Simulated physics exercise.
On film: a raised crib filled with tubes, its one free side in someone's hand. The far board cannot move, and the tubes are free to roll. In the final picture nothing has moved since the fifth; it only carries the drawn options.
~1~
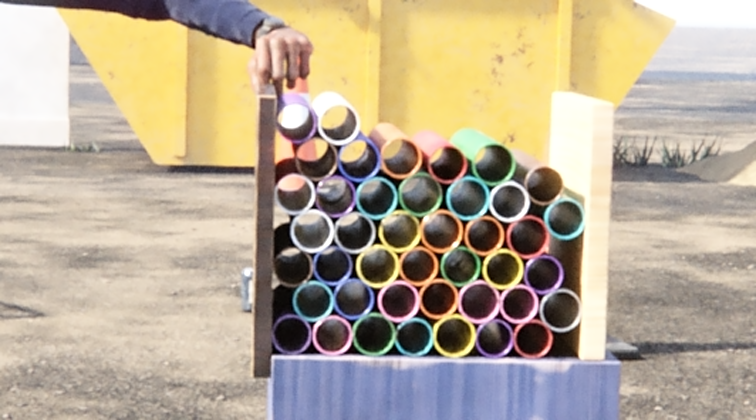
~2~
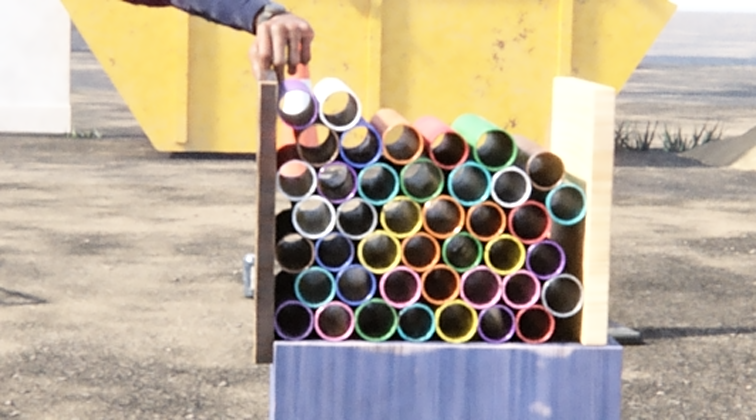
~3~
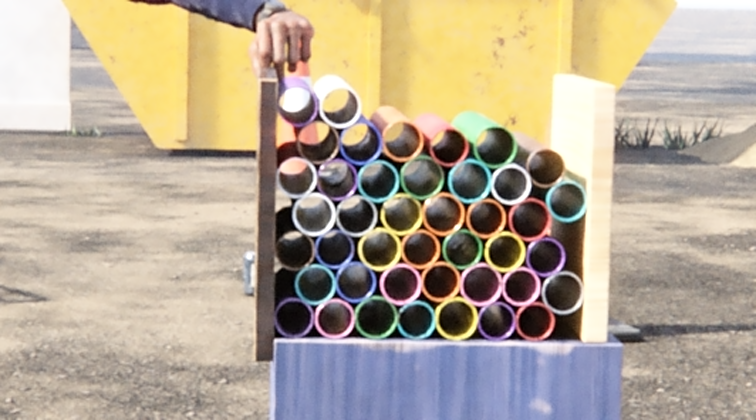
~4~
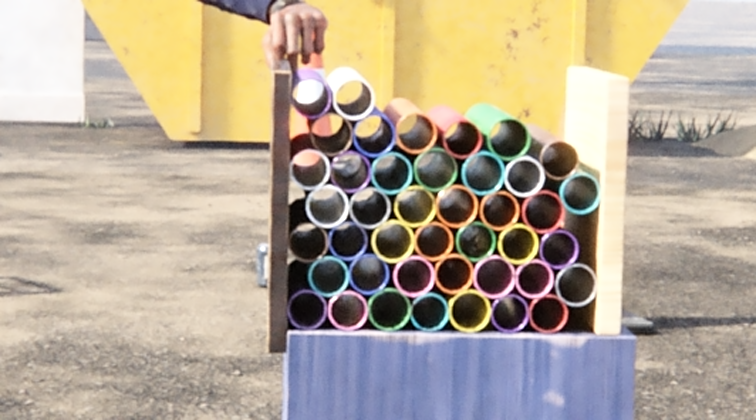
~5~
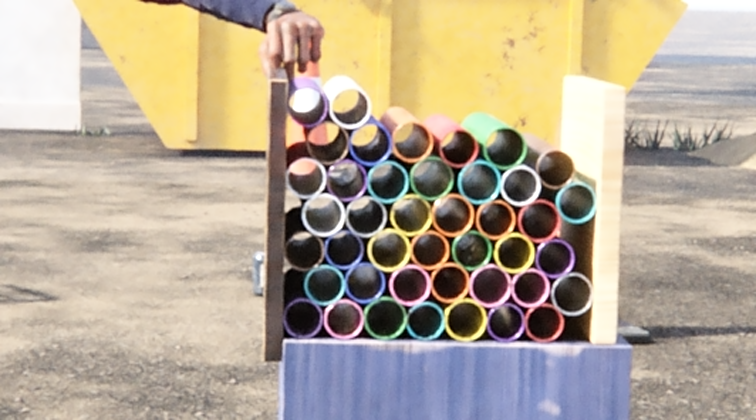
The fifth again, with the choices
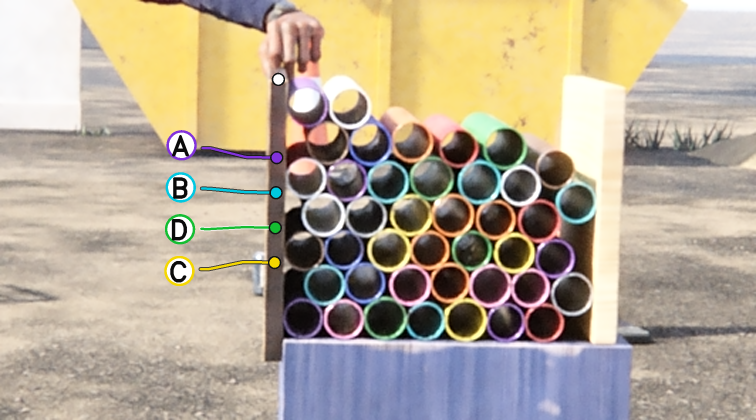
At the start, a hand grips the top of the dark left-hand board beside a stack of colourful tubes on a bluish base, with a yellow container behind. The view shifts slightly up, then right, then dips a little, while the hand stays put and the tubes show no clear movement.
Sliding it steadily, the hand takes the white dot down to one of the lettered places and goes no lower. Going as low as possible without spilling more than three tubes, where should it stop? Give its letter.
B is the limit.
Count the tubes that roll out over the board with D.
It comes to four.
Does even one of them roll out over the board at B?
At B: Yes.
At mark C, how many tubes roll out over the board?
The count is four.
On the marked copy, A at (277, 157); B at (276, 193); C at (274, 263); D at (275, 228); the white dot at (278, 79).
Following B. Soon after the start, top of the board (287, 134).
Later, top of the board (286, 192).
In the end, top of the board (286, 192), one out over the board.
As for the rest, A none out over the board; C four out over the board; D four out over the board.
